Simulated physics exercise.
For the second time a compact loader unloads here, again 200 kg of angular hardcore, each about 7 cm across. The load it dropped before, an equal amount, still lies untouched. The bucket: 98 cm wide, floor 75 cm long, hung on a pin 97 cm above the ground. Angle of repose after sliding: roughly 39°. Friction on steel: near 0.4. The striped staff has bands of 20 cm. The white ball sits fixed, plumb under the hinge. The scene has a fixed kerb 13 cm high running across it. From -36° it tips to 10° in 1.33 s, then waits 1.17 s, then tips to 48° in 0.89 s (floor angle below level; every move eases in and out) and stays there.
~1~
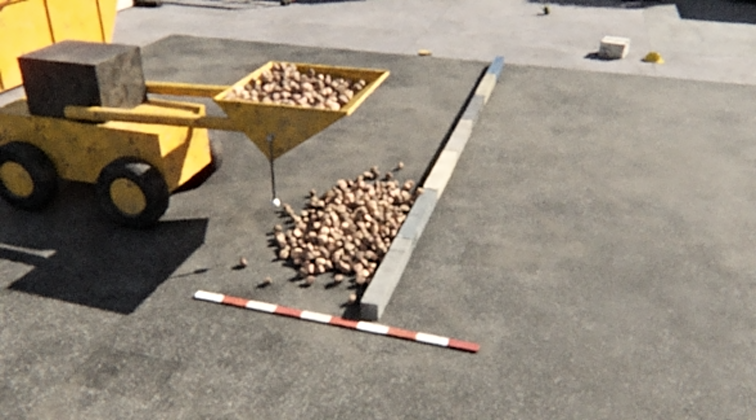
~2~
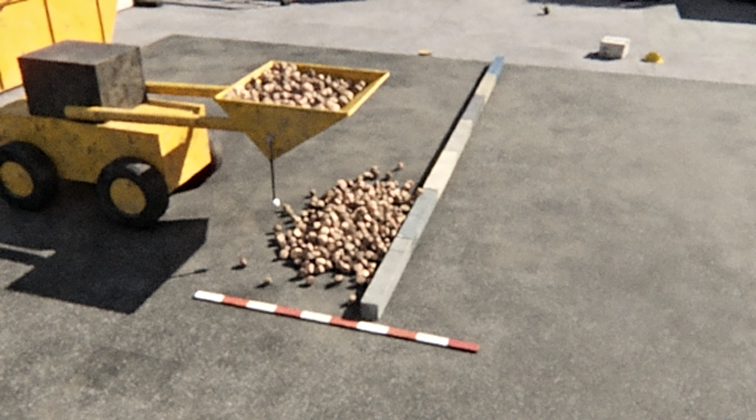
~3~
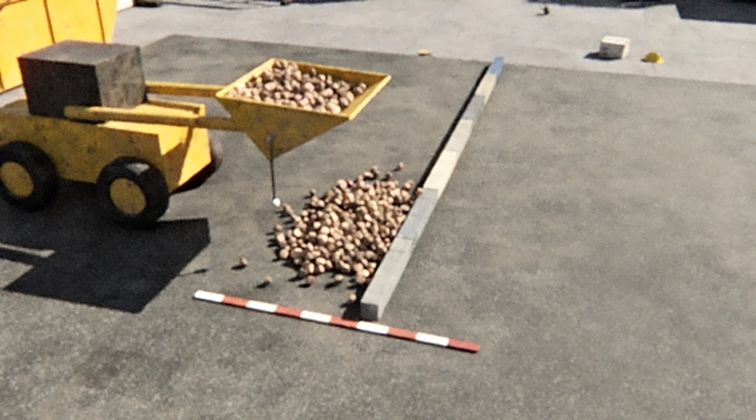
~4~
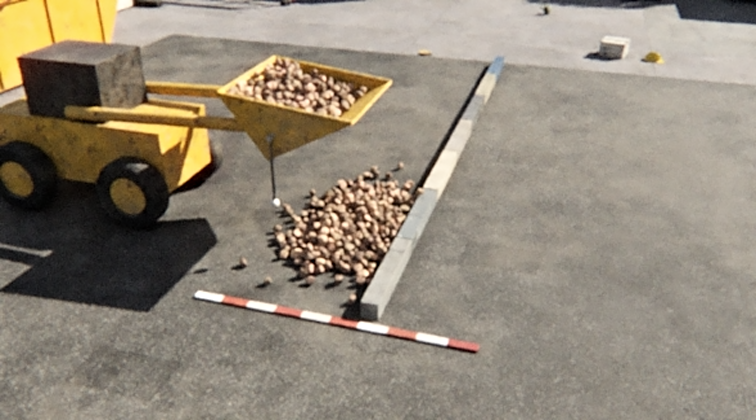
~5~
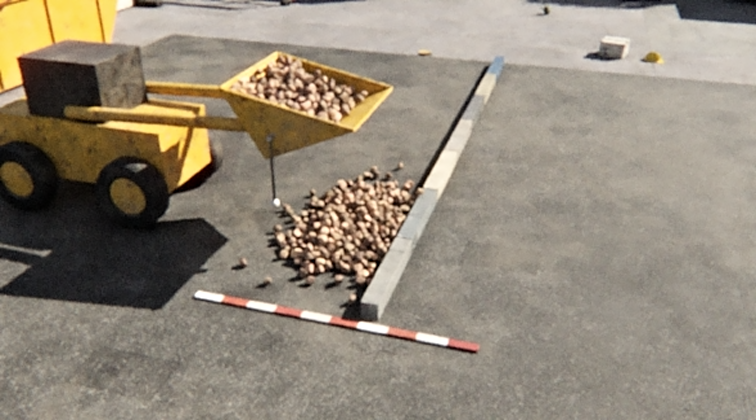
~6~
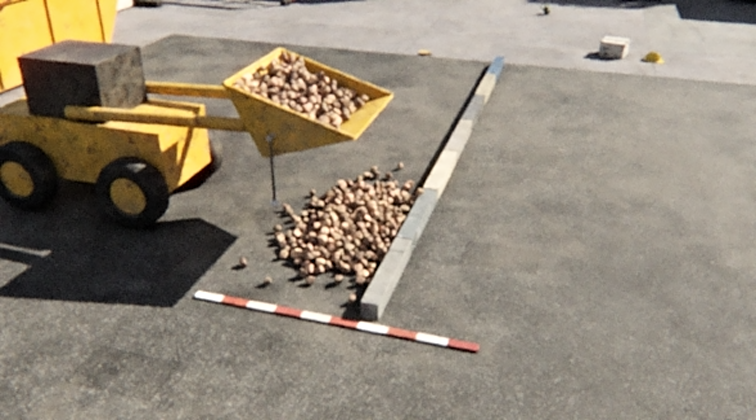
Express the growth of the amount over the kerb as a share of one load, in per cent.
Roughly 4 per cent of a load.
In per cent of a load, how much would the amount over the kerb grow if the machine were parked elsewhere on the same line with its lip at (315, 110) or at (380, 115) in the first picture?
Roughly 0 and 15 per cent, in that order.
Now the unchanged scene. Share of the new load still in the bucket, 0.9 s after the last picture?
It holds some 100 percent.
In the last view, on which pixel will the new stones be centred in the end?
I'd point to about (370, 217).
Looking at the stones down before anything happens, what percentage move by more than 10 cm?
0 %.
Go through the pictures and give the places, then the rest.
In the first picture, the bucket is at -36°, its lip at (349, 113); the top of the load is at (280, 75). The earlier load is highest near (340, 202), 20 cm above ground level, 100 % on this side of the kerb.
The second picture shows lip at (349, 114), floor tilted -35°, highest stones at (281, 74).
The third picture shows lip at (350, 118), floor tilted -33°, highest stones at (279, 73).
In the fourth picture, the bucket is at -29°, its lip at (352, 123); the top of the load is at (273, 70).
The fifth picture shows lip at (354, 131), floor tilted -24°, highest stones at (276, 67).
The sixth picture shows lip at (355, 139), floor tilted -18°, highest stones at (279, 65).
Then, 0.4 s after the last picture the floor is at 3°; in per cent of one load, 100 in the bucket, 100 on this side of the kerb; the foremost stones are at (404, 222).
Then, 0.9 s after the last picture the floor is at 10°; in per cent of one load, 100 in the bucket, 100 on this side of the kerb; the foremost stones are at (404, 222).
Then, 3.3 s after the last picture the floor is at 48°; in per cent of one load, 1 in the bucket, 196 on this side of the kerb, 2 over the kerb; the foremost stones are at (432, 247).
Then, 5.8 s after the last picture the floor is at 48°; in per cent of one load, 0 in the bucket, 196 on this side of the kerb, 4 over the kerb; the foremost stones are at (449, 258). Net gain over the kerb, 4.
